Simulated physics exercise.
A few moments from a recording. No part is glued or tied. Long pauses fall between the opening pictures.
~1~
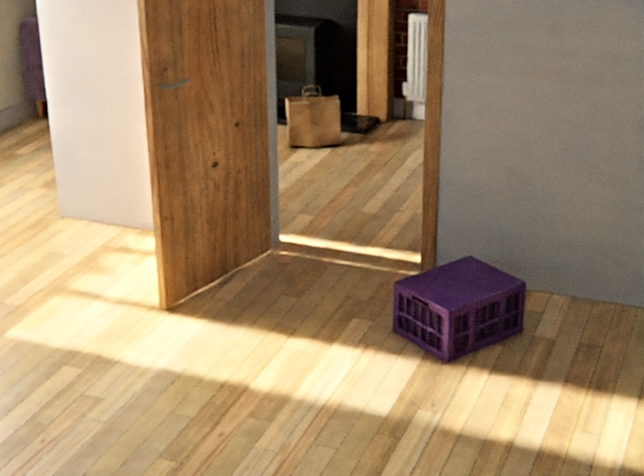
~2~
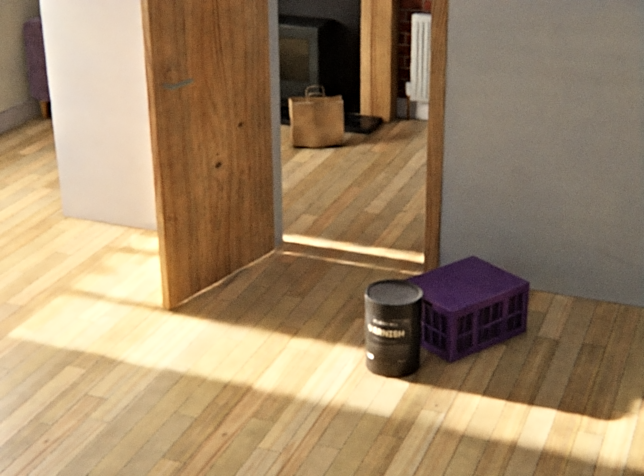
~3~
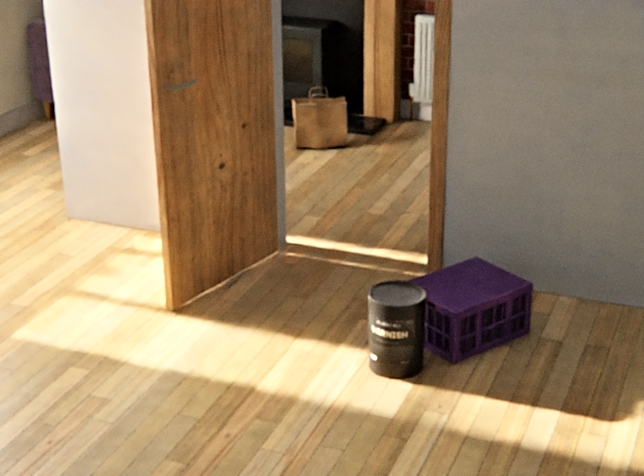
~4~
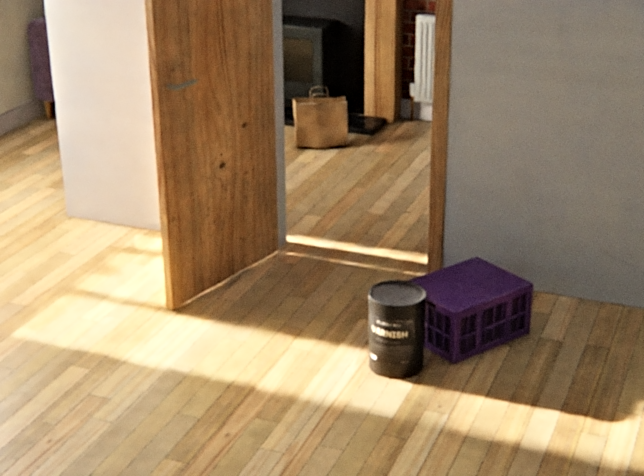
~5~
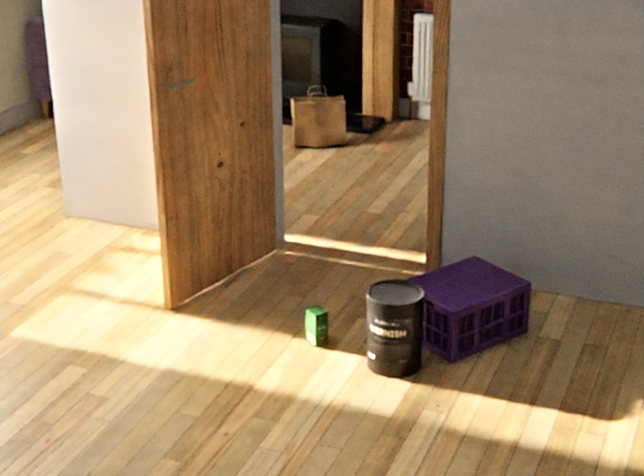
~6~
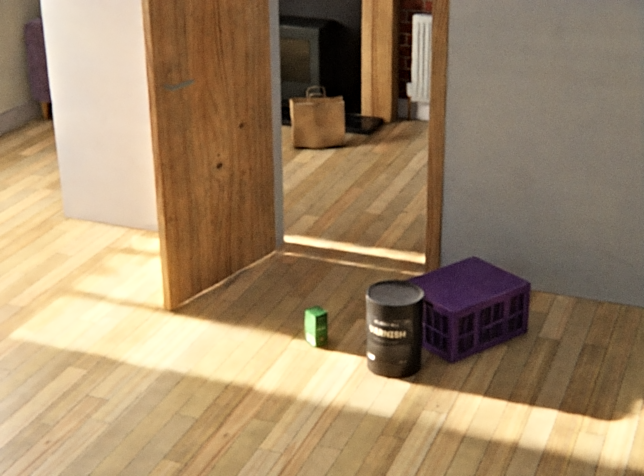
In a sunlit room with a wooden floor and a wide-open door, a purple crate sits alone, then a black pail appears beside it, and later a small green carton appears to the pail's left; nothing is seen moving.
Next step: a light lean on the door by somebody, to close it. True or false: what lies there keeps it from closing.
False.
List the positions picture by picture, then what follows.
In the first frame, door wide open and still; purple crate (459, 307).
In the second frame, door wide open and still; purple crate (462, 307); black pail (393, 329).
In the third frame, door wide open and still; purple crate (466, 308); black pail (397, 330).
In the fourth frame, door wide open and still; purple crate (466, 308); black pail (397, 330).
In the fifth frame, door wide open and still; purple crate (464, 307); black pail (395, 329).
In the sixth frame, door wide open and still; green carton (316, 327); purple crate (464, 308).
Then, 0.70 s later than the last frame, door 82° open.
Then, 1.30 s later than the last frame, door 48° open.
Then, 1.80 s later than the last frame, door 18° open.
When it is over, door 0° open; all 3 as before. End places, in pixels of the last picture, green carton near (316, 327).
